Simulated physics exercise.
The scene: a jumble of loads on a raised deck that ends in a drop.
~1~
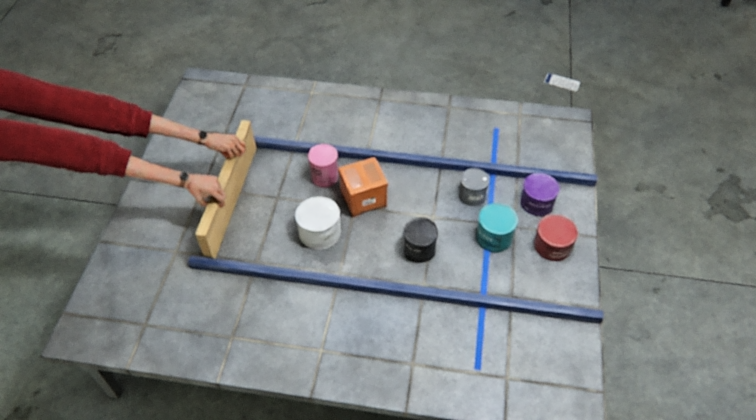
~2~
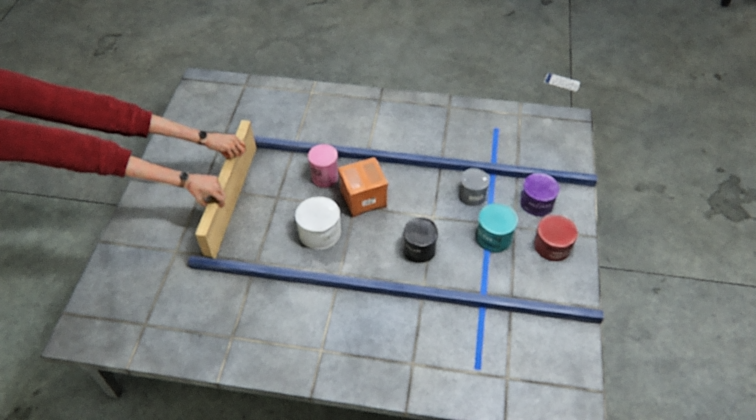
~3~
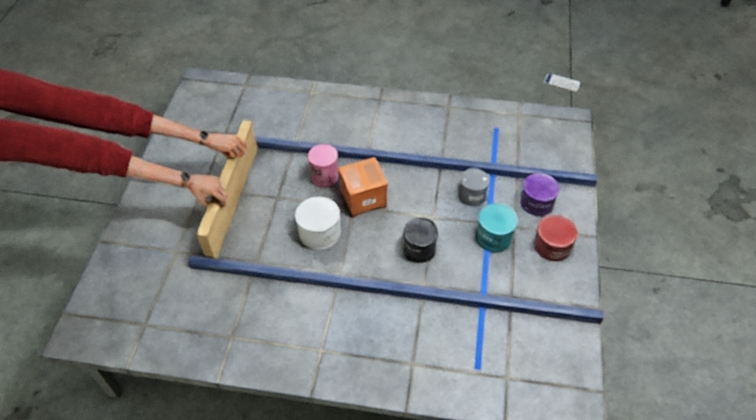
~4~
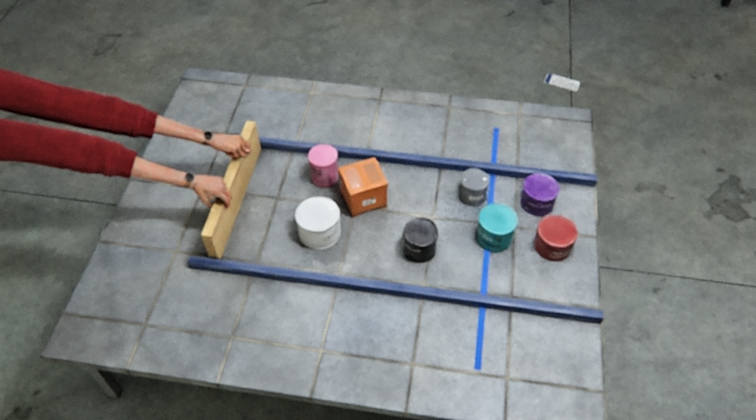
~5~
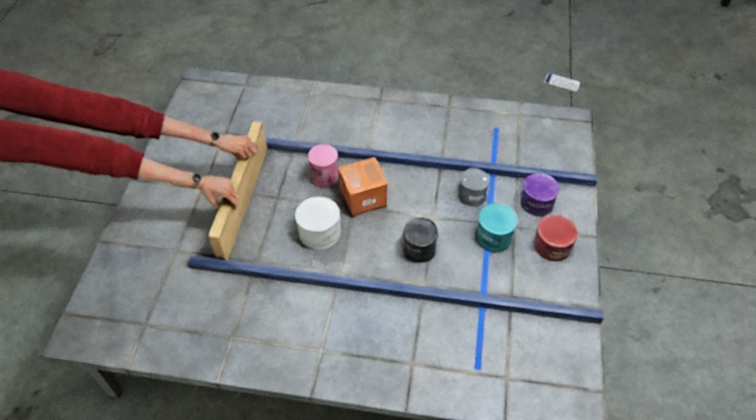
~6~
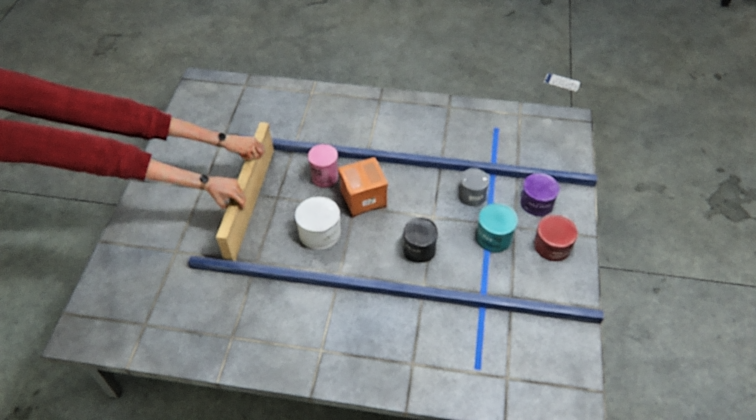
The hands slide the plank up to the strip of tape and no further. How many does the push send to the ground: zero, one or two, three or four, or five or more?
As it turns out, the number that fall off is zero.
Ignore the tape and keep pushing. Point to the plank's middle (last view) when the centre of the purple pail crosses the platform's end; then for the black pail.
Its middle is around (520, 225) and around (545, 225).
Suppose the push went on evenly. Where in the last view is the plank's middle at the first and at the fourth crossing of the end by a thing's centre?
At (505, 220) for the first, at (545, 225) for the fourth.
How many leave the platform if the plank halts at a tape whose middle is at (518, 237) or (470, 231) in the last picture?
Try by try, 1 and 0.
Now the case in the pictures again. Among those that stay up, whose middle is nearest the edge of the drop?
The red pail ends nearest.
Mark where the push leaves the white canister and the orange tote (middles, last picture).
First (510, 255), then (519, 211).
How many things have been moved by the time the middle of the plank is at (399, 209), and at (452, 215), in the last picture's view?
At the one place 4, at the other 6.
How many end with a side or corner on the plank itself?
In contact: 3.
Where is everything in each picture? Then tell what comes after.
The first frame shows red pail (555, 238); purple pail (539, 195); turquoise pail (496, 228); plank (229, 188); tape (488, 233).
The second frame shows purple pail (539, 195); orange tote (363, 188).
The third frame shows turquoise pail (496, 228); white canister (319, 223).
The fourth frame shows red pail (555, 238); grey canister (474, 188).
The fifth frame shows purple pail (539, 195); pink pail (324, 166).
The sixth frame shows red pail (555, 238); purple pail (539, 195); turquoise pail (496, 228); plank (248, 190); tape (488, 233).
Early on, none off yet; red pail at rest near (555, 238); purple pail at rest near (539, 195); turquoise pail at rest near (496, 228).
Finally, the number that fall off is zero.
